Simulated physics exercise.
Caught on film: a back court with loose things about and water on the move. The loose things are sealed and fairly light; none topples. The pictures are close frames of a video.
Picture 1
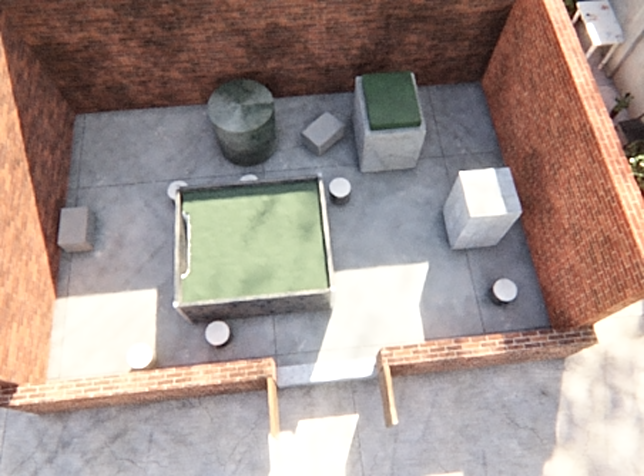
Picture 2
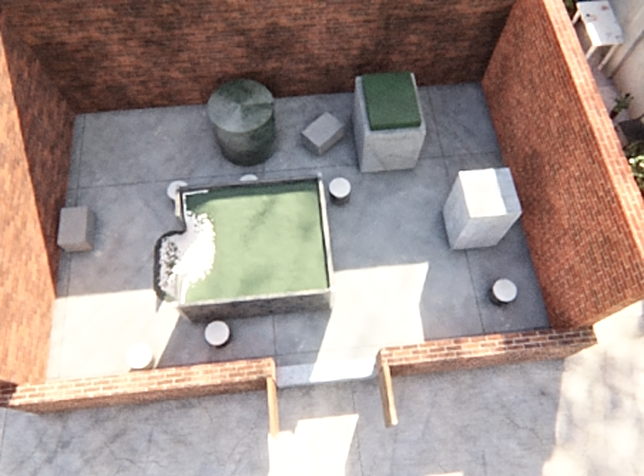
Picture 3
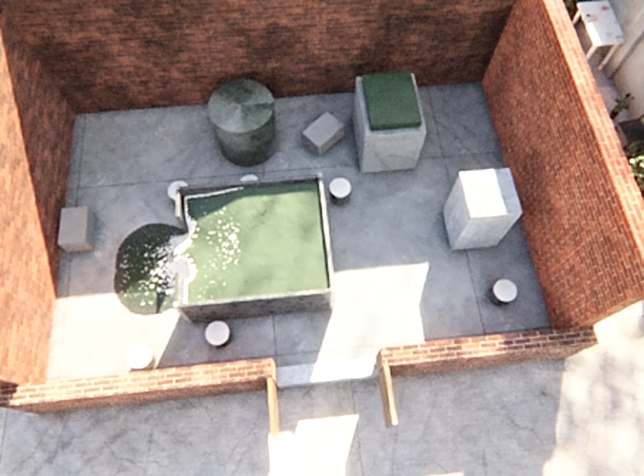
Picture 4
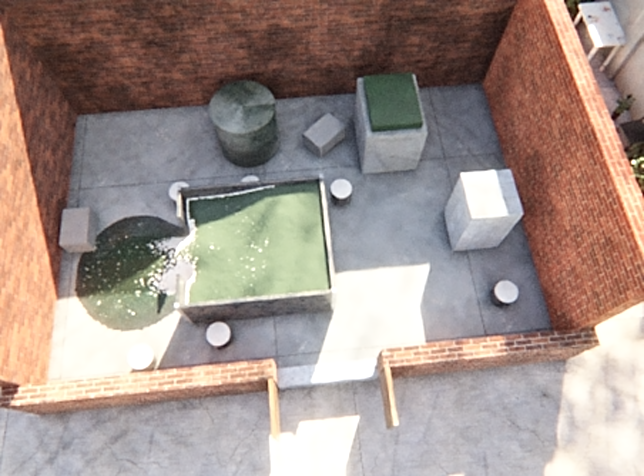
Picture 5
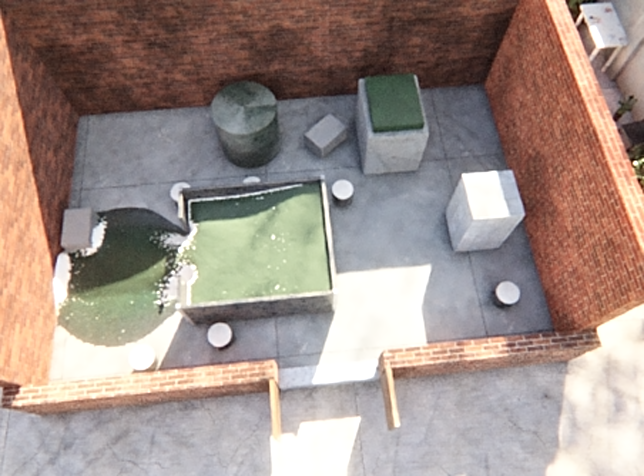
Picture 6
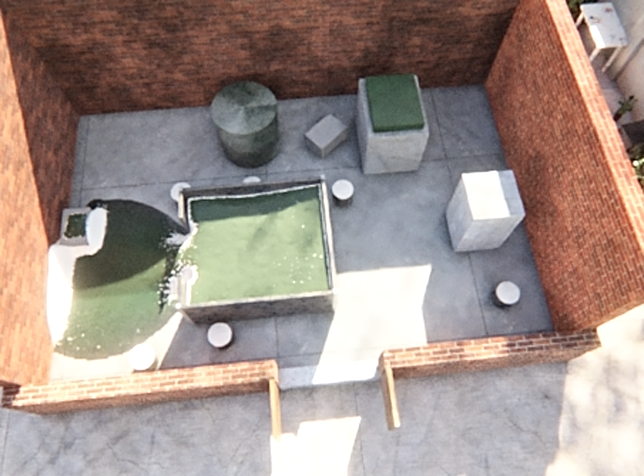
Green water burst through the left side of a raised tank in a brick-walled court, then spread across the paving in a widening pool, surrounding a small grey block near the left wall.
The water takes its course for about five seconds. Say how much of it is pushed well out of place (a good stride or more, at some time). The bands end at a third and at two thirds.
Share: One to two thirds.
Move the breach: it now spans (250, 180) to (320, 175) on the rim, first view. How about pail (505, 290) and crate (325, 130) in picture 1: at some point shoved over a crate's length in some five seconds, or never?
One after the other: Less than that, shifted that much.
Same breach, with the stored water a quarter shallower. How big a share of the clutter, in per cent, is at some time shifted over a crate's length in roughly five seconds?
About 40 per cent.
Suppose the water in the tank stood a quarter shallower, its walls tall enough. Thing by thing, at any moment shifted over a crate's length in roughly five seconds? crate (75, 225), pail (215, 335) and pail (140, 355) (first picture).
As listed: Pushed that far, pushed that far, pushed that far.
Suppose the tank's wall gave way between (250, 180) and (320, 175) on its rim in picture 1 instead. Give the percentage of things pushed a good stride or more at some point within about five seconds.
About 50 per cent.
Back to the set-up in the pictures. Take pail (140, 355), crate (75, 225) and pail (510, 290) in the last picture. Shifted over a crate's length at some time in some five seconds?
As listed: Yes, that far or more, not that far.
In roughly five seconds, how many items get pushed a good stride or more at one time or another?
That makes 3.
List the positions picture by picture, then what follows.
The first frame shows a crate at (73, 225) rests on the ground; a pail at (249, 184), on the bottom; 0 of 8 have shifted.
The second frame shows a crate at (73, 225), on the bottom; a pail at (249, 184), on the bottom; 0 of 8 have shifted.
The third frame shows a crate at (73, 225) rests on the ground; a pail at (249, 184) rests on the ground; 0 of 8 have shifted.
The fourth frame shows a crate at (75, 226), on the bottom; a pail at (251, 185) rests on the ground; 0 of 8 have shifted.
The fifth frame shows a crate at (76, 226) rests on the ground; a pail at (252, 186) rests on the ground; 0 of 8 have shifted.
The sixth frame shows a crate at (75, 226) rests on the ground; a pail at (252, 185) rests on the ground; 0 of 8 have shifted.
A moment on, 0 of 8 are well off their spots; 1 afloat.
Next, 2 of 8 are well off their spots; 1 afloat.
Later, 3 of 8 are well off their spots; 0 afloat.
In the end, 3 of 8 are well off their spots, and 3 have been at some point; 0 afloat.
